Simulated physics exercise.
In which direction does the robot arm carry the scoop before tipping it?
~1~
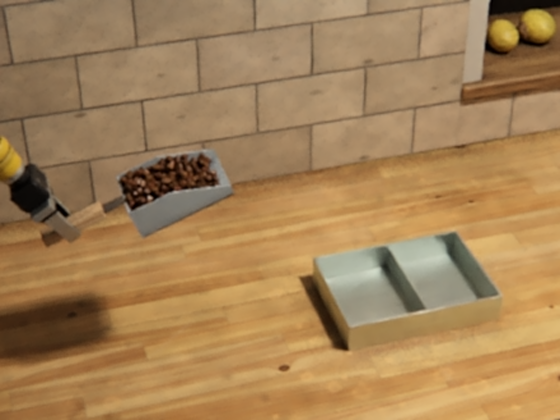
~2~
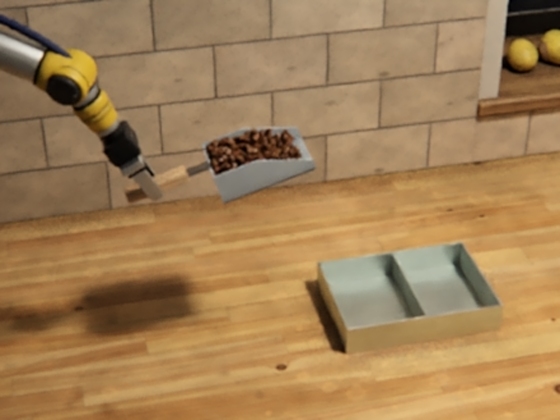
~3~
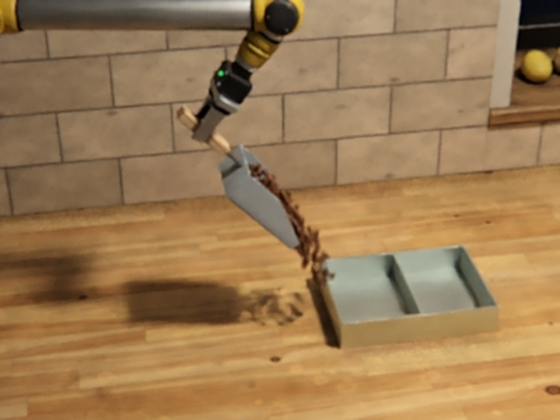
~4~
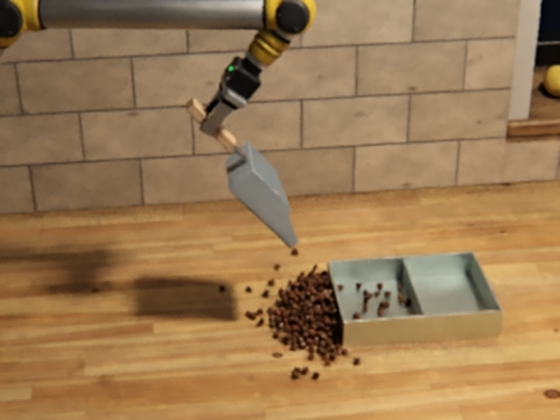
The robot arm carries the scoop to the right, towards the divided box.
We see a robot arm carry a grey scoop of brown pellets to the right over a wooden table top and tip it steeply, spilling most of them in a heap beside a divided box, with only a few landing in its nearer part.
